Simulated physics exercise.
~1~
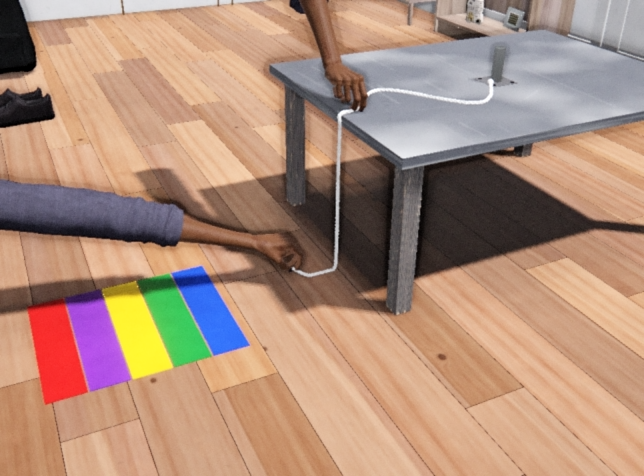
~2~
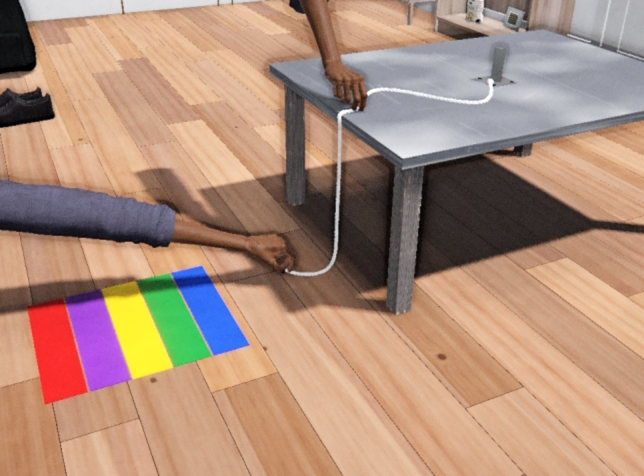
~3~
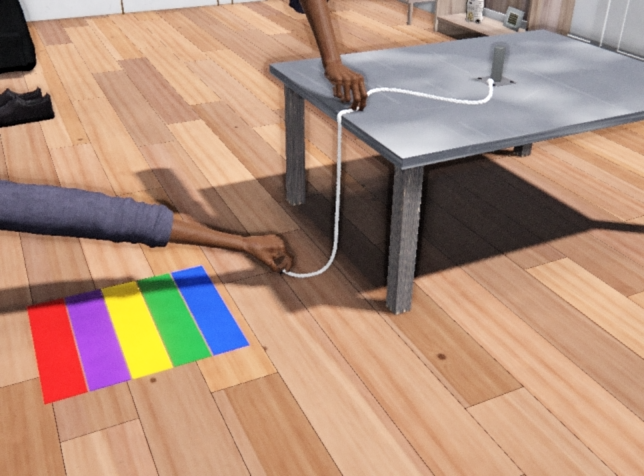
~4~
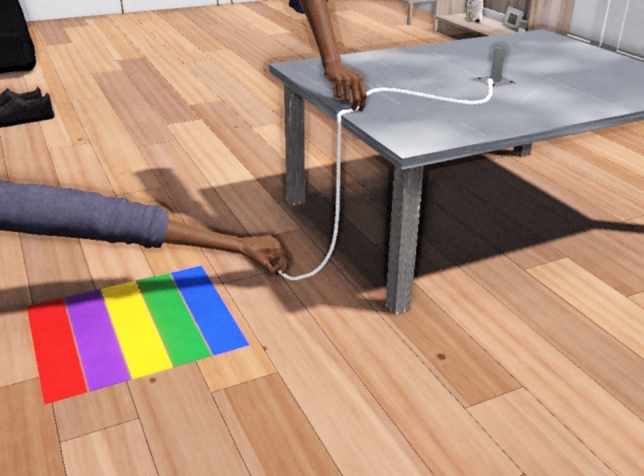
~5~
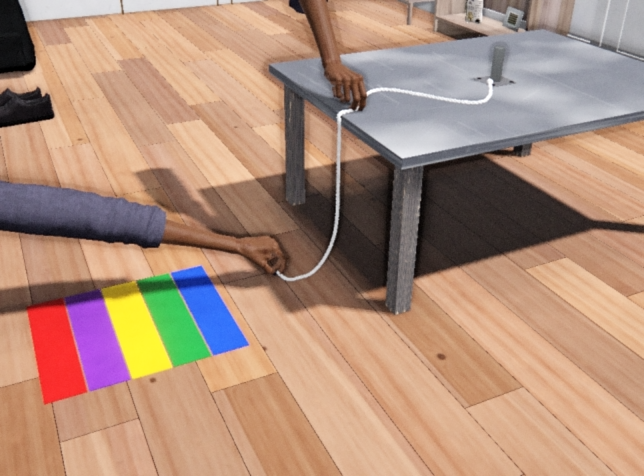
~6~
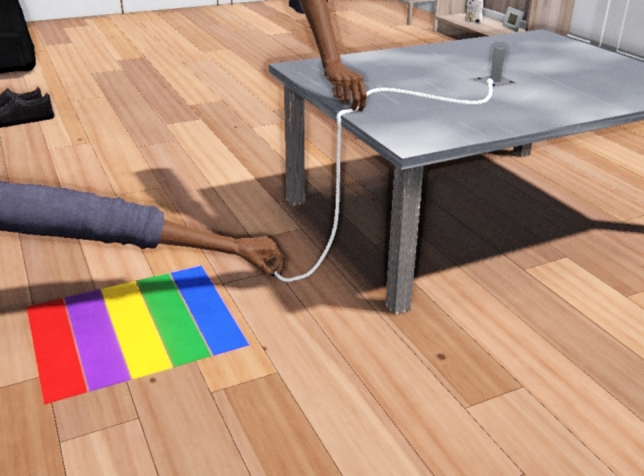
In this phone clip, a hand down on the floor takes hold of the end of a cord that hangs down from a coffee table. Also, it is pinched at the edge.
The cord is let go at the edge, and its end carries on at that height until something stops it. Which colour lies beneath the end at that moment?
Purple.
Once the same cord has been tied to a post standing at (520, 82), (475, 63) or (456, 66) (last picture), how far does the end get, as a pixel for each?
Roughly (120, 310), (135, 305) and (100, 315).
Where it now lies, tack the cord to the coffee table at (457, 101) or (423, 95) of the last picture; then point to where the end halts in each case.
It would be somewhere around (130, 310) the first time and (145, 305) the second.
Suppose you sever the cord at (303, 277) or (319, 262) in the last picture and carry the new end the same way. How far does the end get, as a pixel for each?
First (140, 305), then (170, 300).
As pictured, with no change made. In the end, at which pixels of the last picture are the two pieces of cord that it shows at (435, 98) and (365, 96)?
They go to (399, 100) and to (325, 126).
Soon after, end near (158, 302); over green.
After that, end near (115, 313); over yellow.
At the stop, end near (91, 319); over purple. It gets as far as the purple strip.
